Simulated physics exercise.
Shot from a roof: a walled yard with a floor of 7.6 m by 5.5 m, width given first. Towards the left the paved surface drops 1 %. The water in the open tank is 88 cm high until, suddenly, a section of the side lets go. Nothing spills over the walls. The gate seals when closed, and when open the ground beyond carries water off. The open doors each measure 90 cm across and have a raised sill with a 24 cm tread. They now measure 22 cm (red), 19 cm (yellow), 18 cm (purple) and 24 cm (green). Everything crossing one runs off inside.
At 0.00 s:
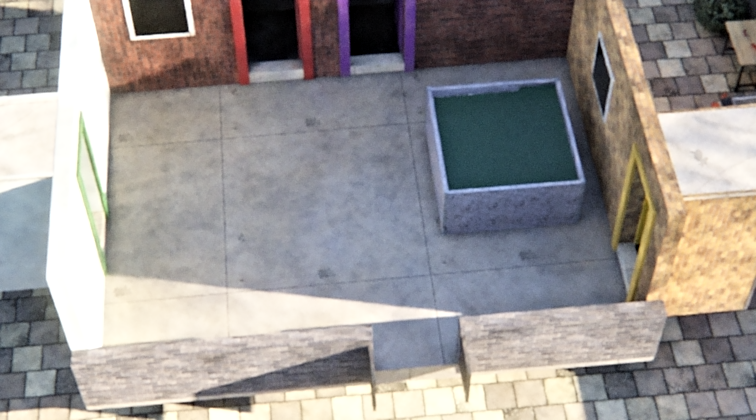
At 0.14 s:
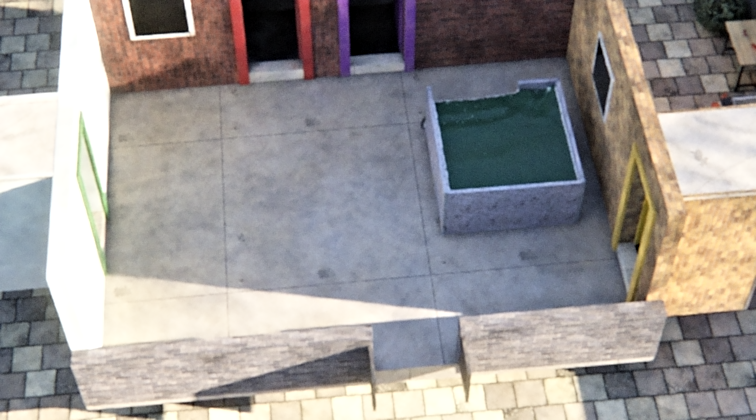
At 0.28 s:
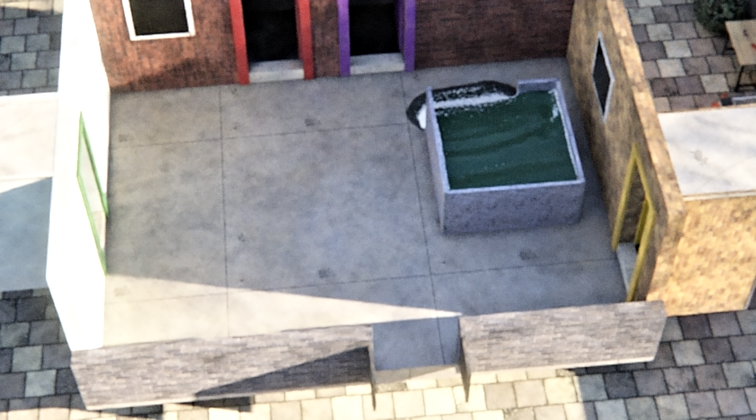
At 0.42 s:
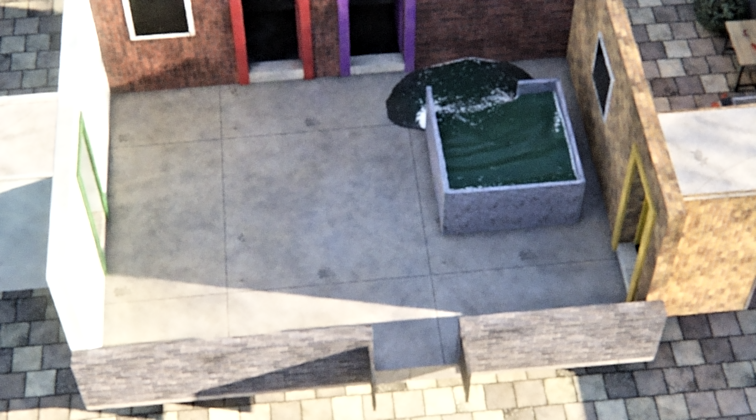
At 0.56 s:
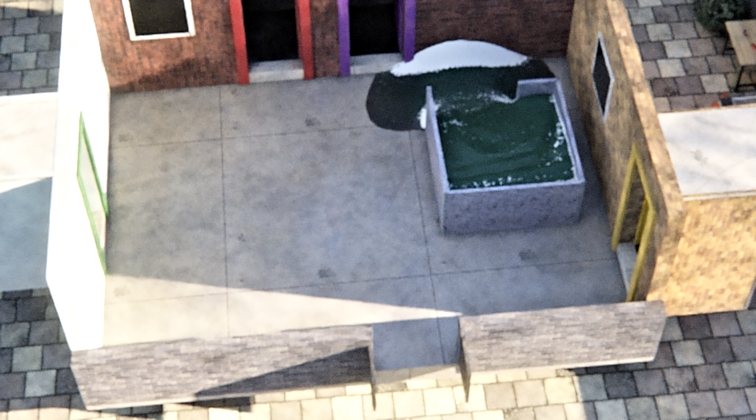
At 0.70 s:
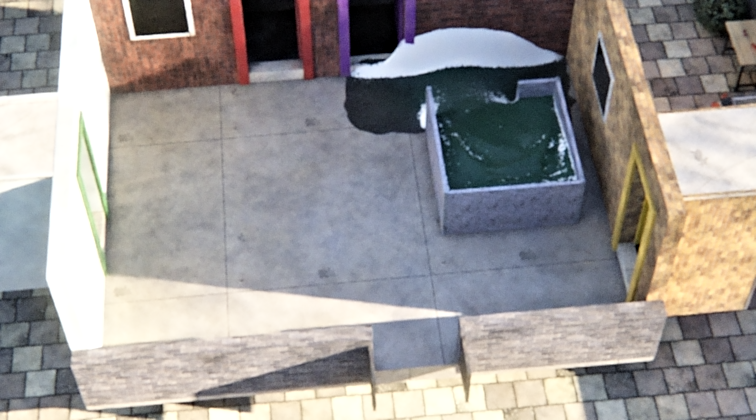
Green water pours from the far side of the open tank and spreads across the paved yard.
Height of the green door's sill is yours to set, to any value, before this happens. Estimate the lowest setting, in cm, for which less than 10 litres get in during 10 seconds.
Around 12.5 cm.
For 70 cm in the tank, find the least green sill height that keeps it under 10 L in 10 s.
Roughly 9.5 centimetres would do it.
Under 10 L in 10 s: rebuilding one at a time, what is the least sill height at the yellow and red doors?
You'd want about 7.5 centimetres at yellow and about 7.5 centimetres at red.
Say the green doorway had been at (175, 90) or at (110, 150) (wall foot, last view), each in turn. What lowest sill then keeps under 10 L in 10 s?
12.5 and 24 cm.
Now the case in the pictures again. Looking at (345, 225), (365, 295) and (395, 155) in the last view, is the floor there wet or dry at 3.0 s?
1: Unwetted; 2: Unwetted; 3: Unwetted.
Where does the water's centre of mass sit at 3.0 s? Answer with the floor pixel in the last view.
My guess is close to (430, 145).
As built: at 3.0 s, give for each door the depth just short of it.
Centimetres: Red = 10, yellow = 11, purple = 21, green = 12.
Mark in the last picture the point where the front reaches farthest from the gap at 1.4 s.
Lab note: Front tip approx. (221, 89).
After 1.4 s water covers 15 % of the floor, deepest (62 cm) near (448, 70); it has not reached the green door.
After 3.0 s water covers 50 % of the floor, deepest (38 cm) near (636, 332); 12 cm at the green door, 0 litres in over its 24 cm sill.
After 10.0 s water covers 95 % of the floor, deepest (18 cm) near (111, 98); 13 cm at the green door, 0 litres in over its 24 cm sill.
At the green door as built, the water arrived by 2.9 s and peaked near 17 cm at 3.4 s.
Run again over the same 10 s with other heights there, 22 litres in over 11 cm, 2 litres over 15 cm. The limit of 10 litres is kept from about 12.5 cm up.
